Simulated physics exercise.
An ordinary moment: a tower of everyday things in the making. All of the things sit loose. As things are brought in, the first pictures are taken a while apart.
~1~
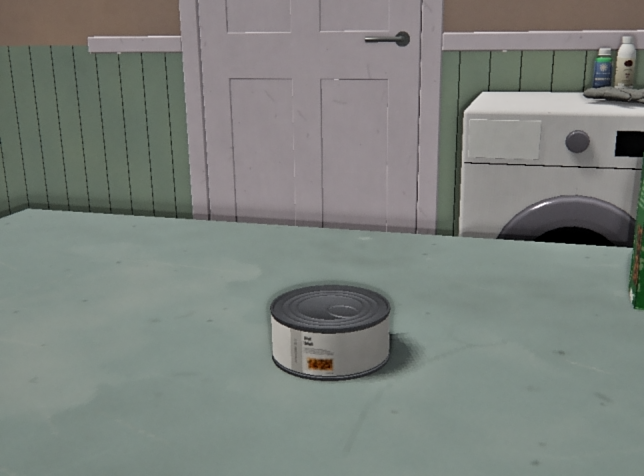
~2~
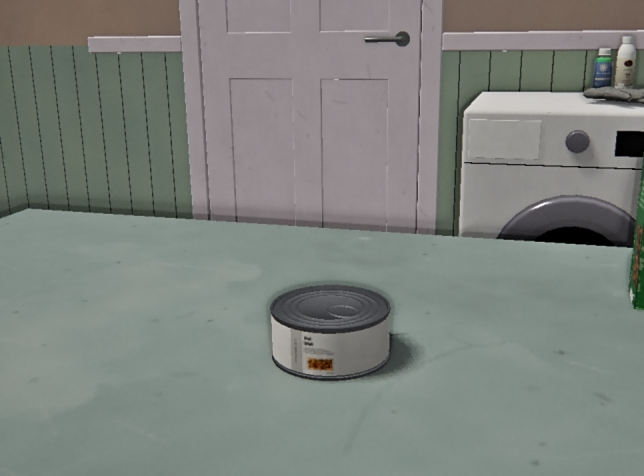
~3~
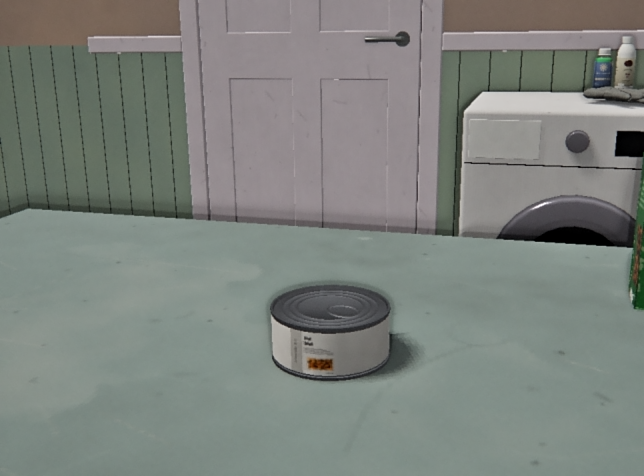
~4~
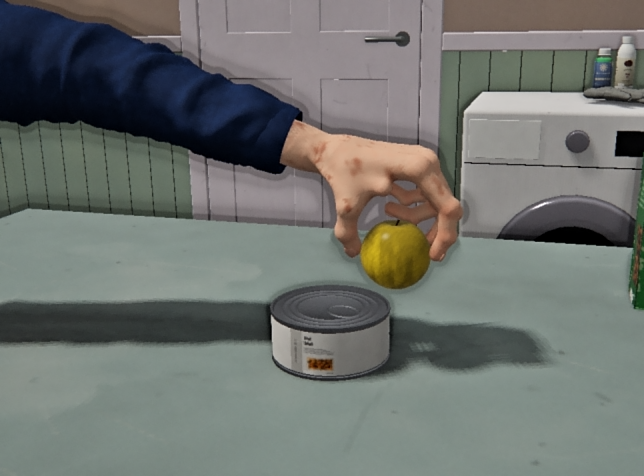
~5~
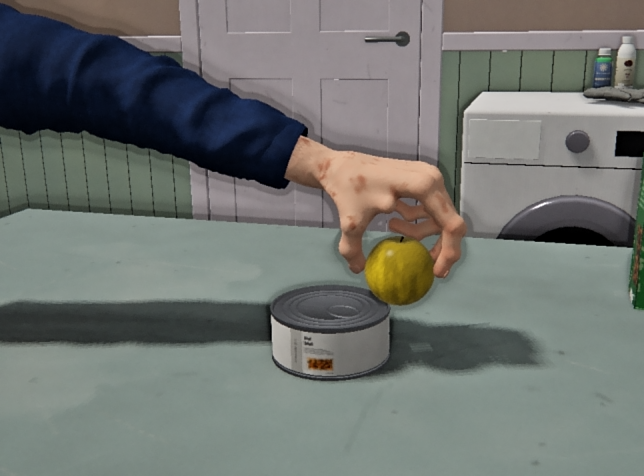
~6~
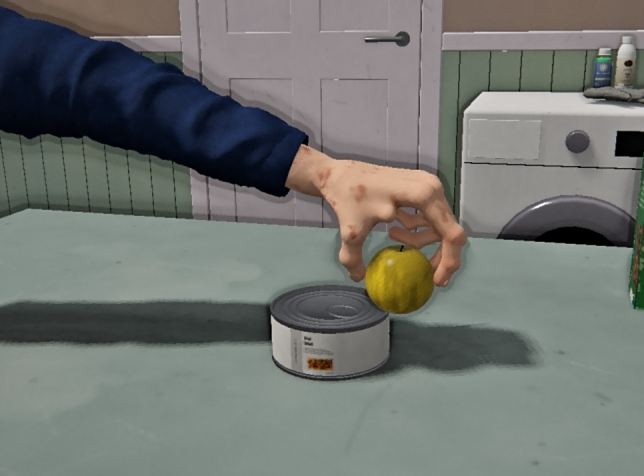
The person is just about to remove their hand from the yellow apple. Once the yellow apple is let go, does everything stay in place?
It is going to lose a part.
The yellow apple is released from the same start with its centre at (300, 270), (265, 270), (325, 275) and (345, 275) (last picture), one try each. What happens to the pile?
Try 1: Stable. Try 2: Falls over. Try 3: Stable. Try 4: Stable.
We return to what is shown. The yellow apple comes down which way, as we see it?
As we see it, to our right.
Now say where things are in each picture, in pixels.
The last thing is not in view yet, in the first frame.
The last thing is not in view yet; white tub (330, 330), in the second frame.
The last thing is not in view yet, in the third frame.
Still above its spot; yellow apple (396, 254), in the fourth frame.
Still above its spot; yellow apple (400, 270); white tub (330, 330), in the fifth frame.
In place under the hand; yellow apple (400, 279), in the sixth frame.
Then, 0.20 s after the last picture, things are still on the move.
Then, 0.30 s after the last picture, yellow apple now fallen.
Then, 0.40 s after the last picture, things are still on the move.
At rest, fallen, yellow apple; the other 3 in place. Seen from the same camera at the end, yellow apple near (448, 336). The pile gives way.
